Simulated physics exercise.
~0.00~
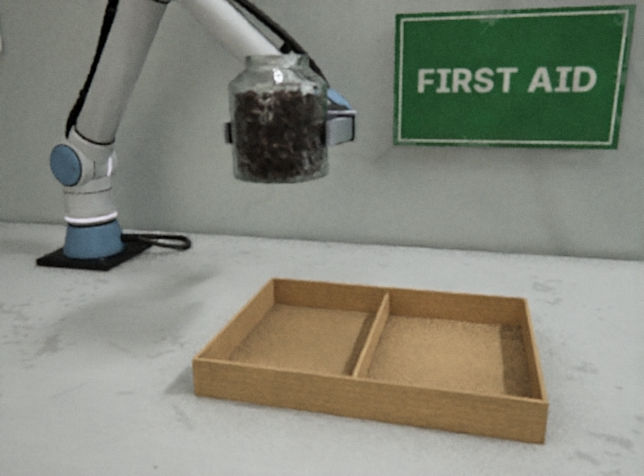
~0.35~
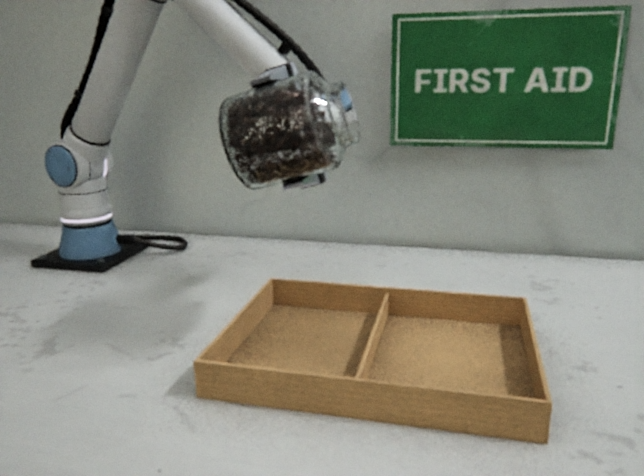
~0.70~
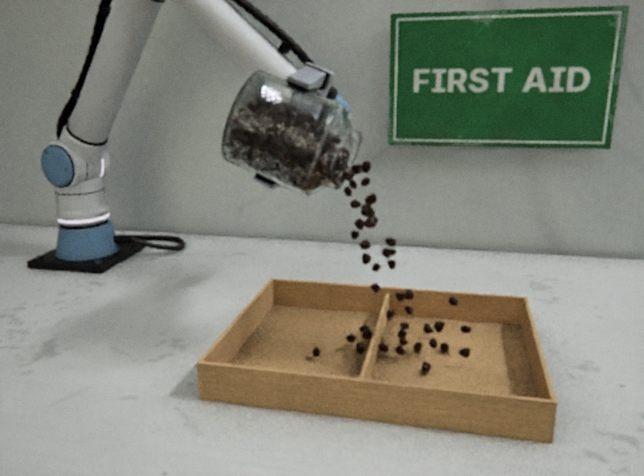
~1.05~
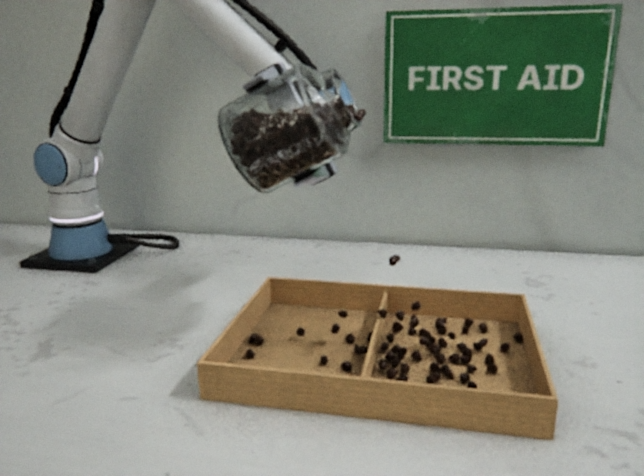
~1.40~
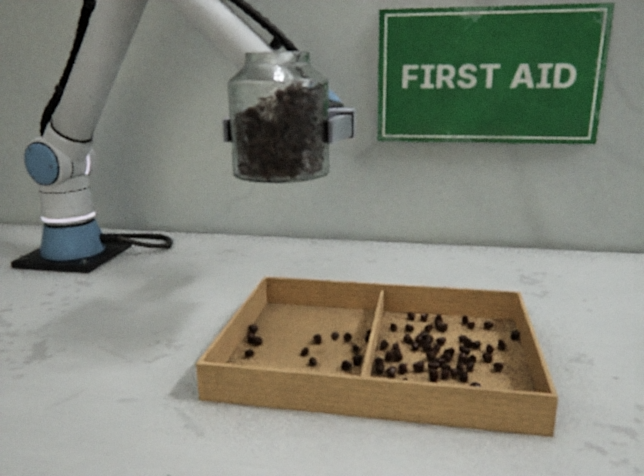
Robot arm tipping a glass jar of dark beans over a divided wooden tray, scattering some into both sections, then righting it.
